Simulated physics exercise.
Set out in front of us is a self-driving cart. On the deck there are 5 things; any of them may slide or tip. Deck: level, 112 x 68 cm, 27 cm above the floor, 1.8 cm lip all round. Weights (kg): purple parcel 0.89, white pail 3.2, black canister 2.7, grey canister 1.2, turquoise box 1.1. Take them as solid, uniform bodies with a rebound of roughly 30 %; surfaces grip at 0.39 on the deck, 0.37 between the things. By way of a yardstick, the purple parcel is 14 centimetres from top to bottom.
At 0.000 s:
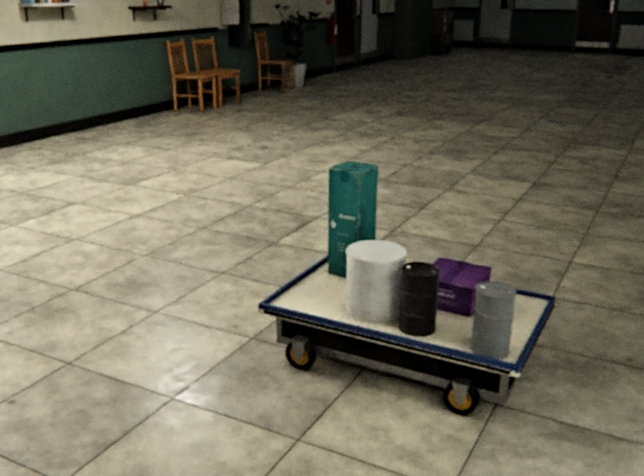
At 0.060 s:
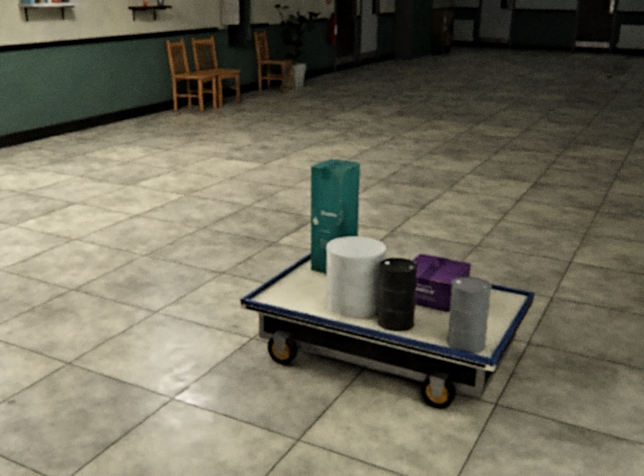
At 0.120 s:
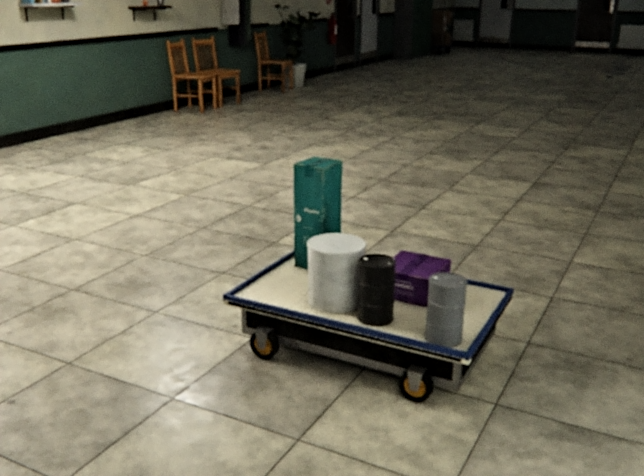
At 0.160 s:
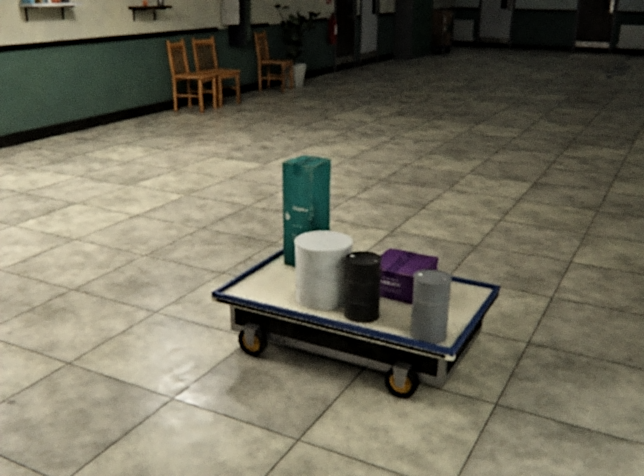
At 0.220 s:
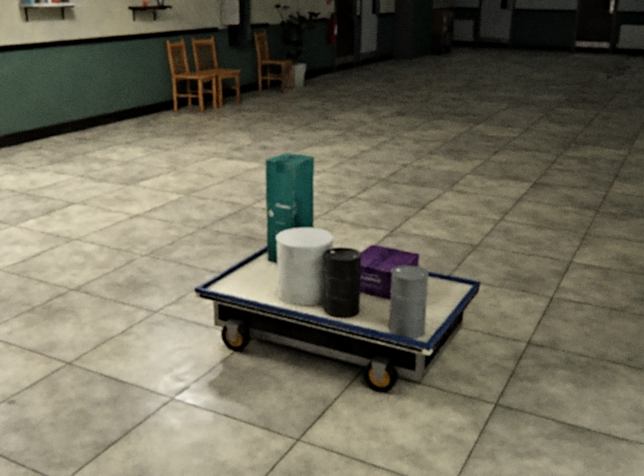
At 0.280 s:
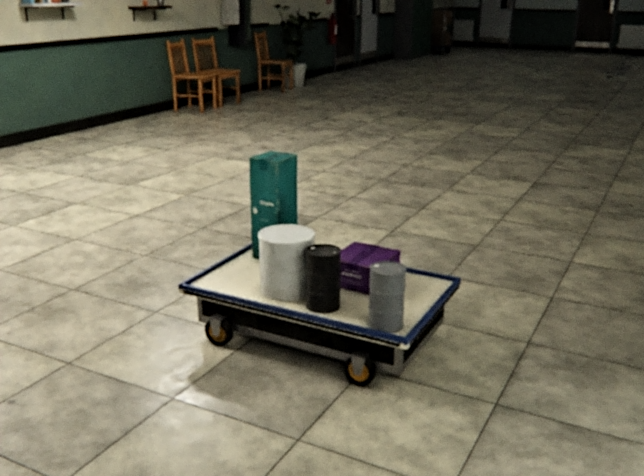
A low cart with a pale, blue-edged deck stands on the grey tiled floor of a large, dim hall, seen from slightly above, with wooden chairs by the green wall behind. On it are a tall turquoise box at the back left, a white pail, a black canister, a purple parcel behind and a grey canister at right. The cart rolls steadily leftward a short way, its load keeping its places, while the camera stays still.
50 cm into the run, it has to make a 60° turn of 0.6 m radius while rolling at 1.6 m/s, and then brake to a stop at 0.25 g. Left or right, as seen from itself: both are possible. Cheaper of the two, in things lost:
I expect the cargo to suffer less heading left.
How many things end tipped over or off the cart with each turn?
Turning left 1, turning right 4.
Turning left. Around 0.58 s, cart 93 cm along, turned 27°; turquoise box now off the cart; white pail shifted 16 cm near (192, 254); purple parcel shifted 5 cm near (260, 257).
Around 0.78 s, cart 125 cm along, turned 55°; white pail shifted 35 cm near (117, 264); purple parcel shifted 7 cm near (180, 269); black canister shifted 15 cm.
Around 1.08 s, cart 168 cm along, turned 60°; white pail shifted 28 cm; purple parcel shifted 7 cm near (84, 289); black canister shifted 16 cm.
Finally (2.0 s), off the cart, turquoise box; not toppled but over 10 cm from the start, white pail and black canister; the other 2 still in place (within 10 cm). Final places as that camera would see them, purple parcel near (21, 303).
Turning right instead, white pail, black canister, grey canister and turquoise box tipped over or off the cart, 4 of 5 in all.
